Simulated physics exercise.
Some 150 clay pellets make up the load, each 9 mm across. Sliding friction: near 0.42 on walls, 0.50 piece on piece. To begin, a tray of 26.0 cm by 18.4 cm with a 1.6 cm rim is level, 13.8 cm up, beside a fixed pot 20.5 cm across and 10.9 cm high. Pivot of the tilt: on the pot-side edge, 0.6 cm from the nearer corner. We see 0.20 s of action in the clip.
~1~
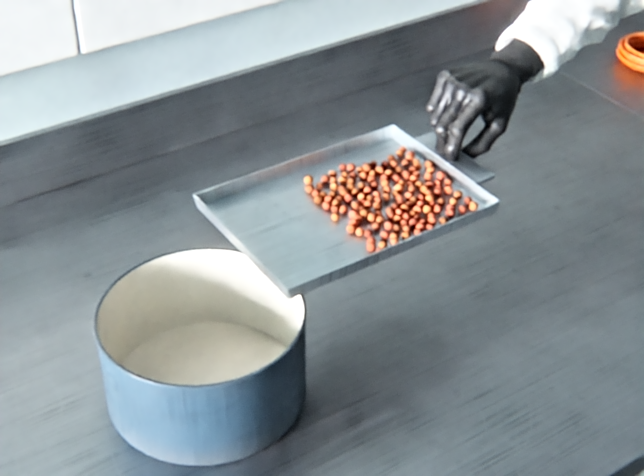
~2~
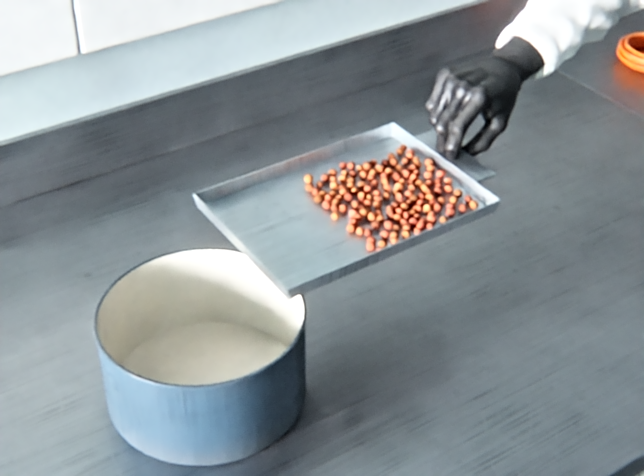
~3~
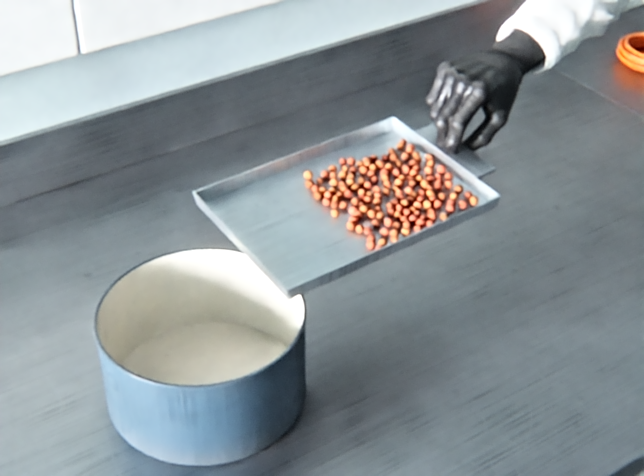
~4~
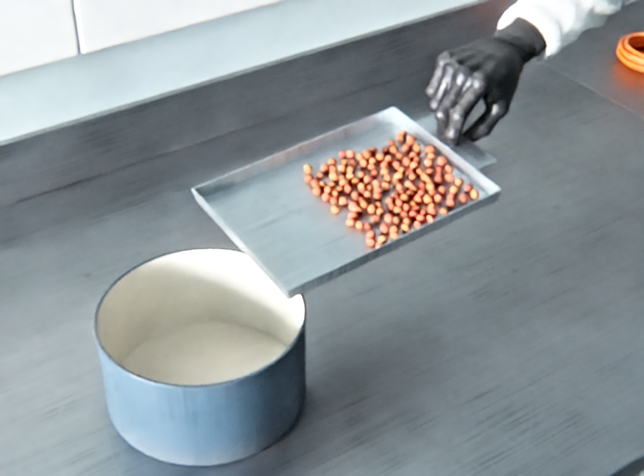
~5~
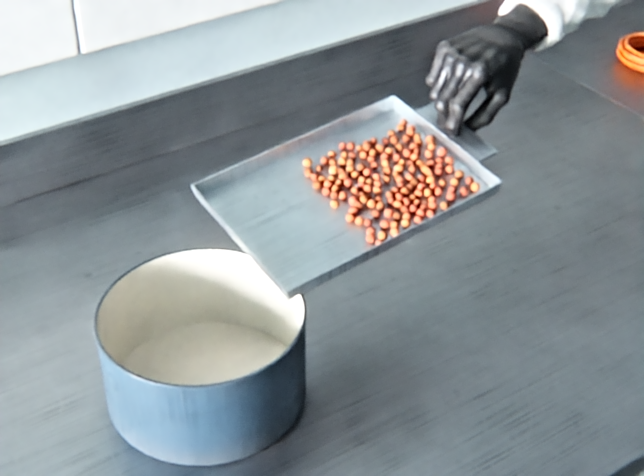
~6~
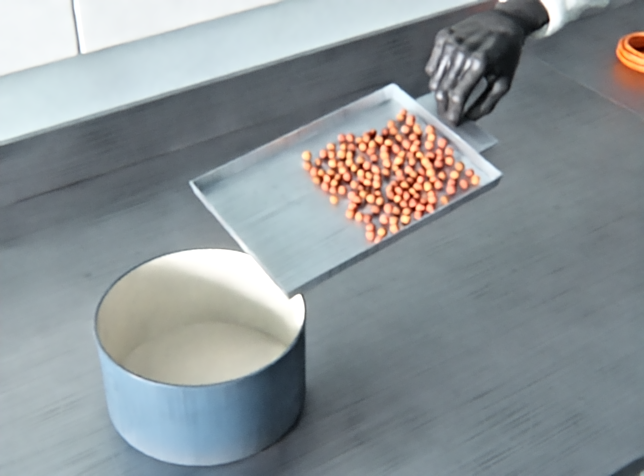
The footage shows a black-gloved hand at the far edge of a shallow metal tray of small reddish-brown pellets, slowly raising that side into a slight tilt beside a blue pot, while the pellets stay clustered on the tray.
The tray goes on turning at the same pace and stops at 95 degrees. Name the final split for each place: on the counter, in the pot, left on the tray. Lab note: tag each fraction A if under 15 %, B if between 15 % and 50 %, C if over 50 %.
Counter = B, pot = C, left on the tray = A.
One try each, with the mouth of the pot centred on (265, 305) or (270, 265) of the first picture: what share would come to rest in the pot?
90 and 5 %.
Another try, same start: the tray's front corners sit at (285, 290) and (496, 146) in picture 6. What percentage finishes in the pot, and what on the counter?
Pot 95; counter 0.
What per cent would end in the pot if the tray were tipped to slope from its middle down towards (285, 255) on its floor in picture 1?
Something like 100 per cent of the pieces.
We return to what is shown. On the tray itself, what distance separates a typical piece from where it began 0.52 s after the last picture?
Displacement on the tray: Roughly 12 cm.
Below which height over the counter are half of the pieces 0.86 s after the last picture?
Some 20 cm above the counter.
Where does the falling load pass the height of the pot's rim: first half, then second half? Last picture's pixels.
First half close to (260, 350), second half close to (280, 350).
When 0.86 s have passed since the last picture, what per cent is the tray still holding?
Value: About 85%.
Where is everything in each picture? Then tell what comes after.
Tray tilt 0 degrees, front corners at (289, 286) and (496, 201); middle of the pieces at (386, 197); pot at (201, 312), in the first picture.
Tray tilt 1 degrees, front corners at (289, 287) and (497, 199); middle of the pieces at (387, 196), in the second picture.
Tray tilt 2 degrees, front corners at (288, 287) and (497, 195); middle of the pieces at (387, 192), in the third picture.
Tray tilt 5 degrees, front corners at (288, 288) and (498, 189), lowest corner left front; middle of the pieces at (387, 186), in the fourth picture.
Tray tilt 8 degrees, front corners at (288, 288) and (498, 181), lowest corner left front; middle of the pieces at (387, 179), in the fifth picture.
Tray tilt 11 degrees, front corners at (287, 289) and (499, 174), lowest corner left front; middle of the pieces at (387, 172); pot at (201, 312), in the sixth picture.
Then, 0.52 s after the last picture, tilt 51 degrees; the tray holds 100 %, the pot 0 %.
Then, 0.86 s after the last picture, tilt 77 degrees; the tray holds 85 %, the pot 15 %.
Then, 1.30 s after the last picture, tilt 95 degrees; the tray holds 25 %, the pot 50 %.
In the end, counter 30 %, pot 70 %, tray 0 %.
